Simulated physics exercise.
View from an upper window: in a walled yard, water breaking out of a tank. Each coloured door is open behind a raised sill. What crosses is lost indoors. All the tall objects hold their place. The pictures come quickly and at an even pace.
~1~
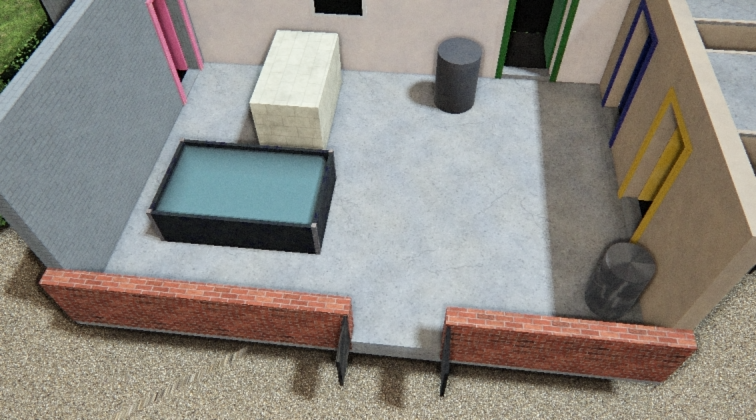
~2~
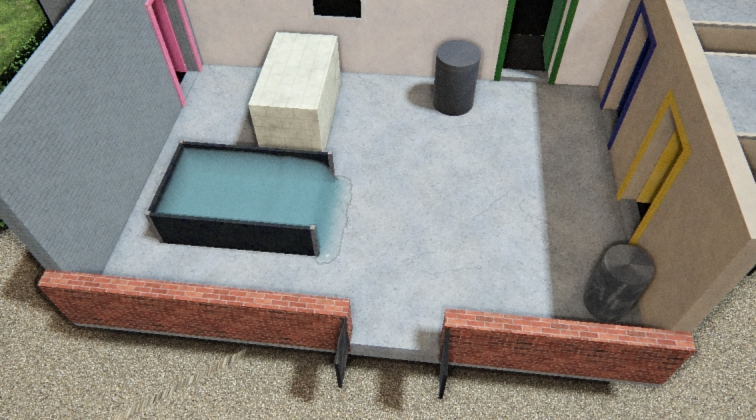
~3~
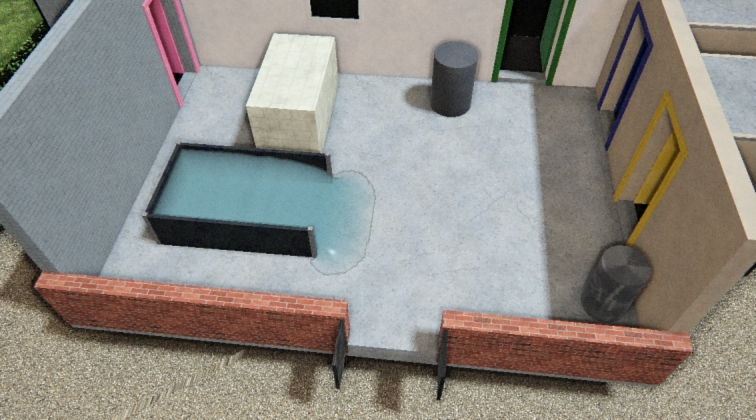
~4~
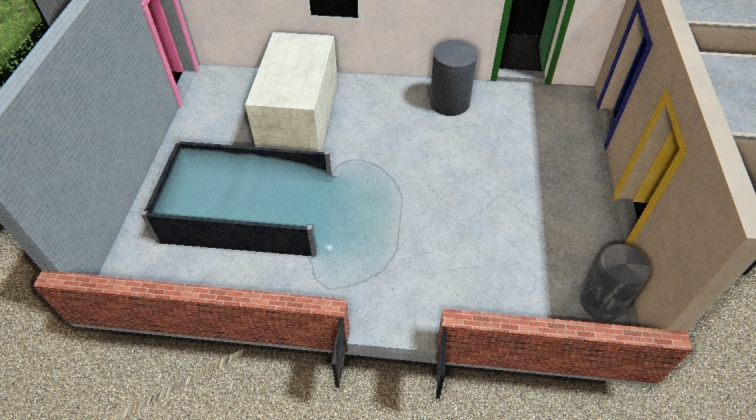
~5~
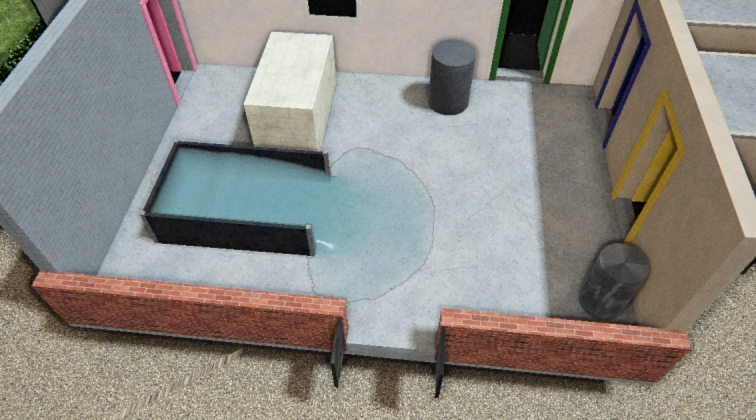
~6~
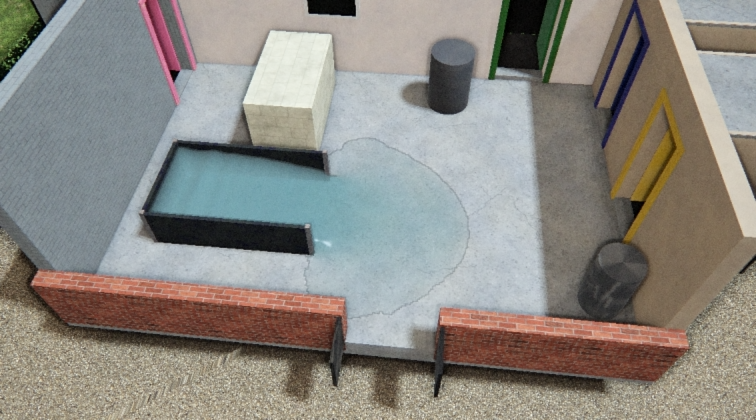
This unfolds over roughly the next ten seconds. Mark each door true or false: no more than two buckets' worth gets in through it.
Blue door: False, yellow door: False, green door: True, pink door: True.
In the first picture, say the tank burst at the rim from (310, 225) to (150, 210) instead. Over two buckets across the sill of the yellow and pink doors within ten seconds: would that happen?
Lab note: Yellow door below the mark, pink door above the mark.
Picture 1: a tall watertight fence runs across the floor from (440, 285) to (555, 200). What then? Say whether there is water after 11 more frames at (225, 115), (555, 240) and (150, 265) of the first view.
Point by point: First not reached, second not reached, third not reached.
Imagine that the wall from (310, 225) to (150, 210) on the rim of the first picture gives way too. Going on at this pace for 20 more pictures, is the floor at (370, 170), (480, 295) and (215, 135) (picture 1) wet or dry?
Untouched, submerged, submerged.
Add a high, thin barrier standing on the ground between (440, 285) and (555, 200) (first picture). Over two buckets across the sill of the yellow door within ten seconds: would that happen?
Door by door: Yellow misses the mark.
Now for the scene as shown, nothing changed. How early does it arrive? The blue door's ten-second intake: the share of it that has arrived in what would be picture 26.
Roughly 15 per cent.
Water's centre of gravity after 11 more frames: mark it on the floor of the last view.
I reckon somewhere around (362, 218).
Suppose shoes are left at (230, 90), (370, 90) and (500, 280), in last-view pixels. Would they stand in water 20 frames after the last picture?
Result, in that order: Not wetted / not wetted / wetted.
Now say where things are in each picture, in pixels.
The first picture shows the tank at (245, 184) is whole and still.
In the second picture, water pours out at (323, 209) and has run to (318, 260).
In the third picture, water pours out at (321, 212) and has run to (343, 267).
In the fourth picture, the front is at (380, 265), out from the gap at (320, 211).
In the fifth picture, the front is at (425, 248), out from the gap at (319, 211).
In the sixth picture, the front is at (460, 247), out from the gap at (318, 210).
A moment on, water covers 40 % of the floor; the blue door not reached, the yellow door not reached, the green door not reached, the pink door not reached.
Next, water covers 50 % of the floor; the blue door not reached, the yellow door under two buckets in, the green door not reached, the pink door not reached.
Then, water covers 60 % of the floor; the blue door under two buckets in, the yellow door over two buckets in, the green door wet at the sill, nothing in, the pink door not reached.
Later, water covers 60 % of the floor; the blue door over two buckets in, the yellow door far over two buckets in, the green door wet at the sill, nothing in, the pink door not reached.
In the end, water covers 80 % of the floor; the blue door over two buckets in, the yellow door far over two buckets in, the green door wet at the sill, nothing in, the pink door wet at the sill, nothing in.
